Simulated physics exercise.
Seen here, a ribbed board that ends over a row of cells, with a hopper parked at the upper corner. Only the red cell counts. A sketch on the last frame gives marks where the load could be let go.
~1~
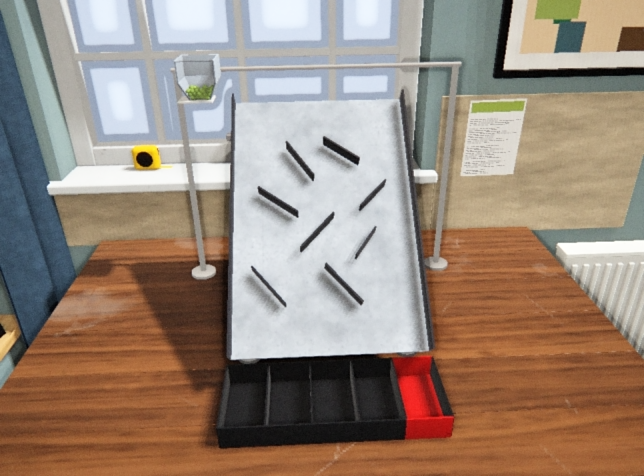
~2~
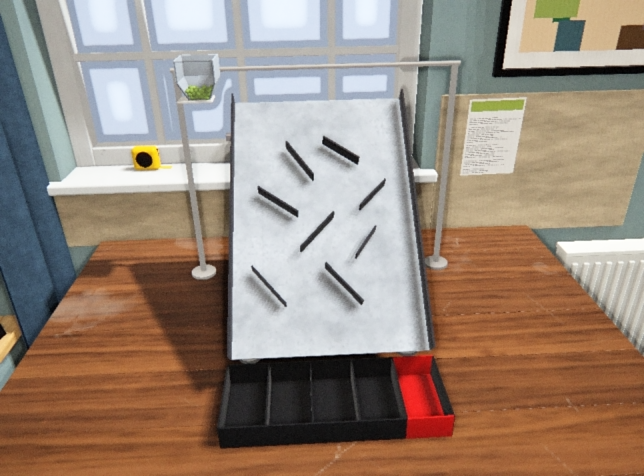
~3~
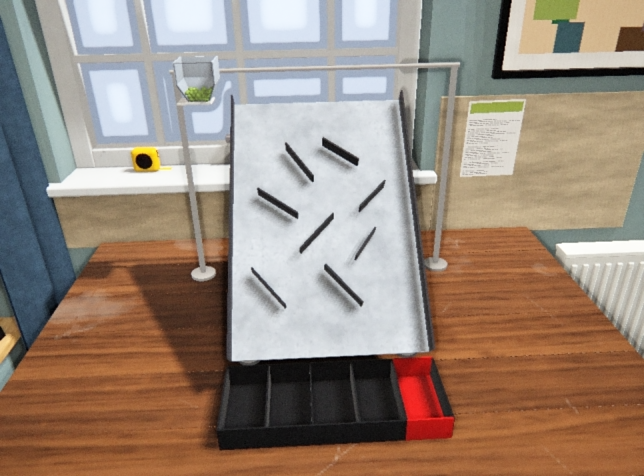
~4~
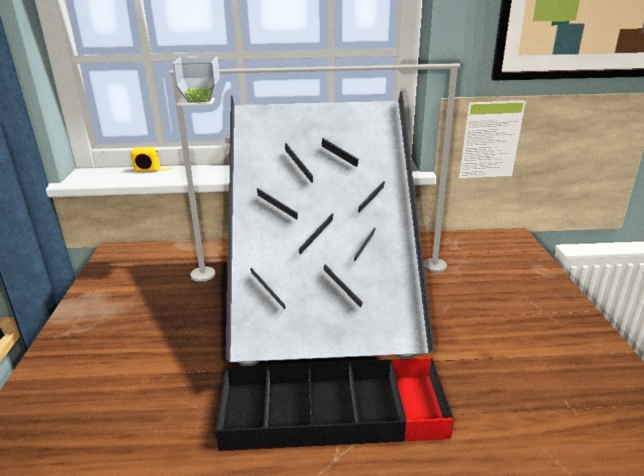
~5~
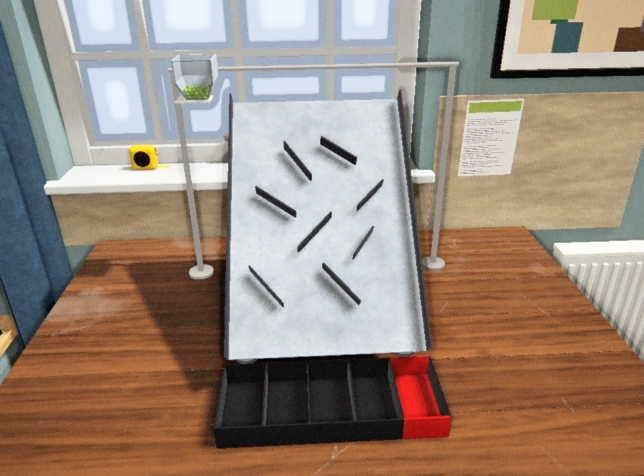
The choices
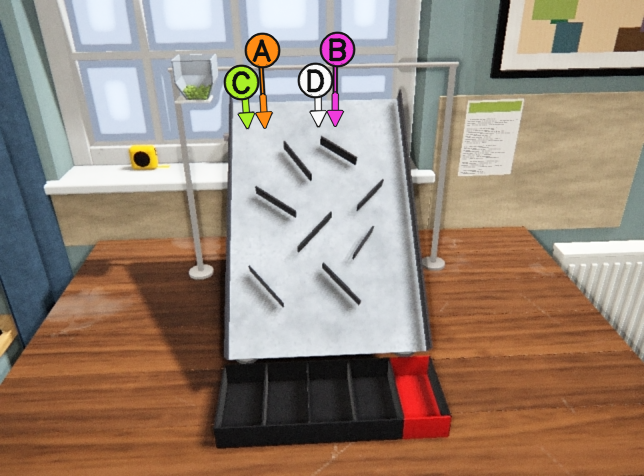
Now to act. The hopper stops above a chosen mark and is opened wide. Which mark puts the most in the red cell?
The answer is mark B.
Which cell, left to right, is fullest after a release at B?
The fifth.
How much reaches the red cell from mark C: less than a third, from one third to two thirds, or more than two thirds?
Mark C gives less than a third.
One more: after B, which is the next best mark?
Mark D.
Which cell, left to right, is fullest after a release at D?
It is the fifth one.
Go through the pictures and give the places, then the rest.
Hopper (201, 91), dried peas, door shut, in the first frame.
Ribs (286, 141) to (313, 174), (323, 136) to (359, 157), (258, 186) to (298, 211), in the second frame.
Ribs (360, 206) to (385, 180), (300, 248) to (334, 213), (356, 255) to (376, 227), in the third frame.
Ribs (250, 268) to (285, 305), (325, 265) to (363, 303), in the fourth frame.
Red cell (427, 426), number 5 of 5 from the left, in the fifth frame.
On the marked copy, mark A meets the board at (264, 122); mark B meets the board at (335, 120); mark C meets the board at (247, 122); mark D meets the board at (318, 120).
For mark A, just a few in the red cell, almost all in other cells.
For mark B, the larger part in the red cell, about a tenth in other cells, just a few outside the box.
For mark C, not one piece in the red cell, almost all in other cells.
For mark D, roughly two thirds in the red cell, roughly a third in other cells.
